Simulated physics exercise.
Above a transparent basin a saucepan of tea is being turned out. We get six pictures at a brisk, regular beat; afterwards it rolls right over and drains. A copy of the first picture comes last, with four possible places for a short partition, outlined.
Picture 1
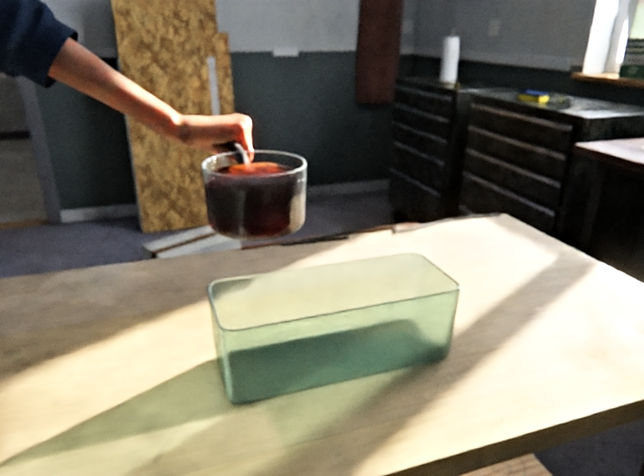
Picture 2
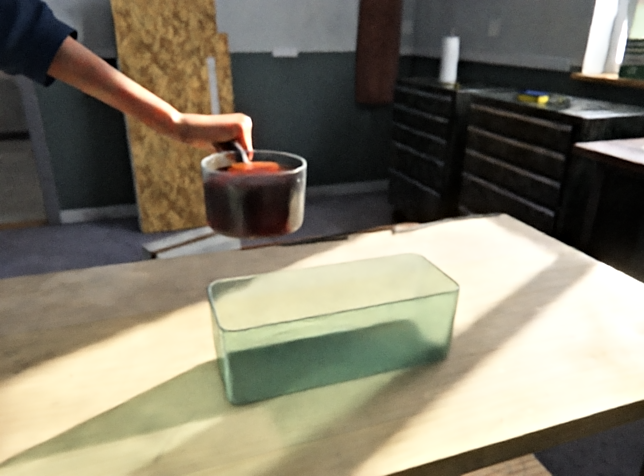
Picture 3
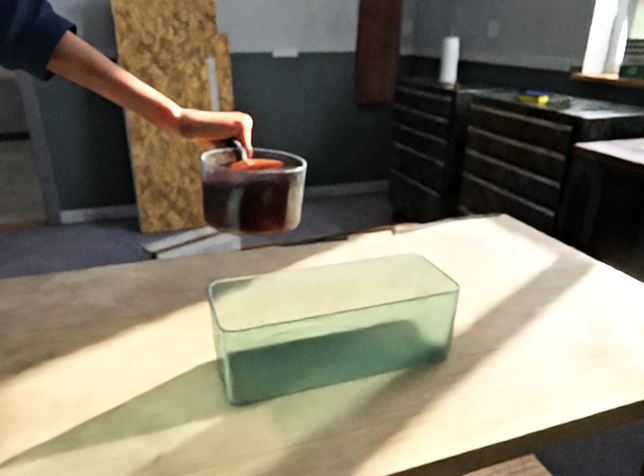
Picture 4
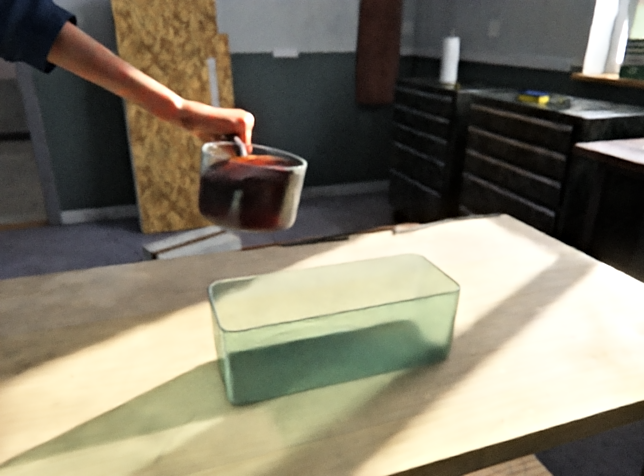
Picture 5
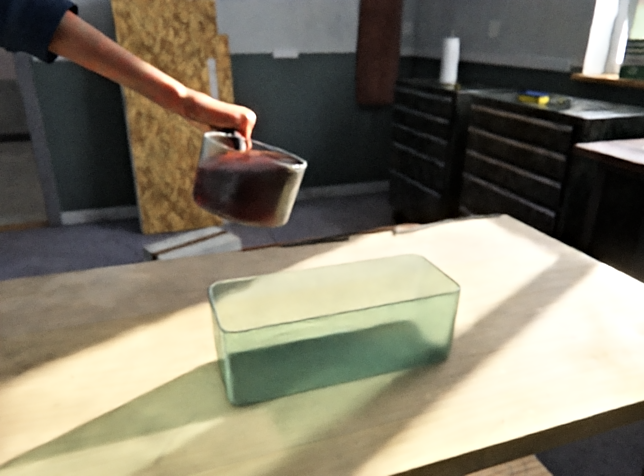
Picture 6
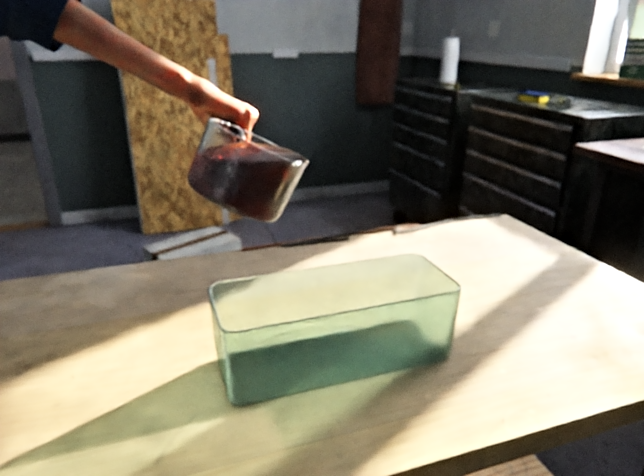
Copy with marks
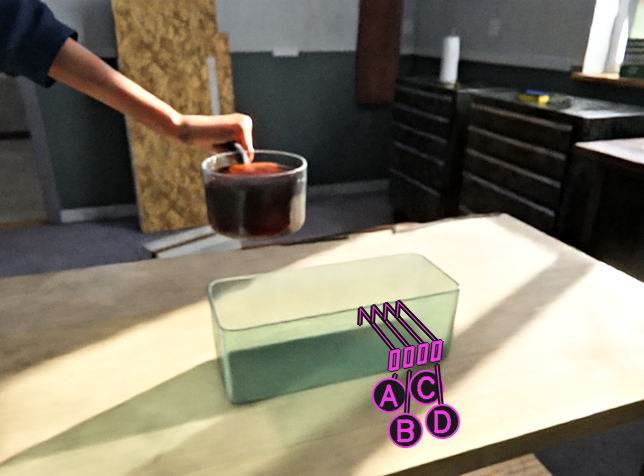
In a workshop, a hand holding a clear pot of dark reddish liquid above an empty transparent basin, gradually tilting it rightward.
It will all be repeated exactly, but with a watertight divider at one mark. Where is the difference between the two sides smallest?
The best slot is A.
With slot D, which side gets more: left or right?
More ends on the left.
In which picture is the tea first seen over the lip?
Picture 6.
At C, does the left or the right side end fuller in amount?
The left one.
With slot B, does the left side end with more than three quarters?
No.
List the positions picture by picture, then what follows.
In the first frame, upright, lip at (301, 159); basin from (227, 402) to (447, 353); nothing has left yet.
In the second frame, upright, lip at (301, 159); nothing has left yet.
In the third frame, tipped about 5°, lip at (301, 159); nothing has left yet.
In the fourth frame, tipped about 10°, lip at (302, 160); nothing has left yet.
In the fifth frame, tipped about 18°, lip at (302, 160); nothing has left yet.
In the sixth frame, tipped about 27°, lip at (302, 160); tea is over the lip, down to (302, 160).
On the marked copy, A at (395, 374); B at (409, 371); C at (423, 368); D at (436, 365).
With A, about 43 % ends left of the wall and 55 % right of it.
With B, about 64 % ends left of the wall and 33 % right of it; 3 % is lost outside.
With C, about 83 % ends left of the wall and 14 % right of it; 3 % is lost outside.
With D, about 85 % ends left of the wall and 13 % right of it; 3 % is lost outside.
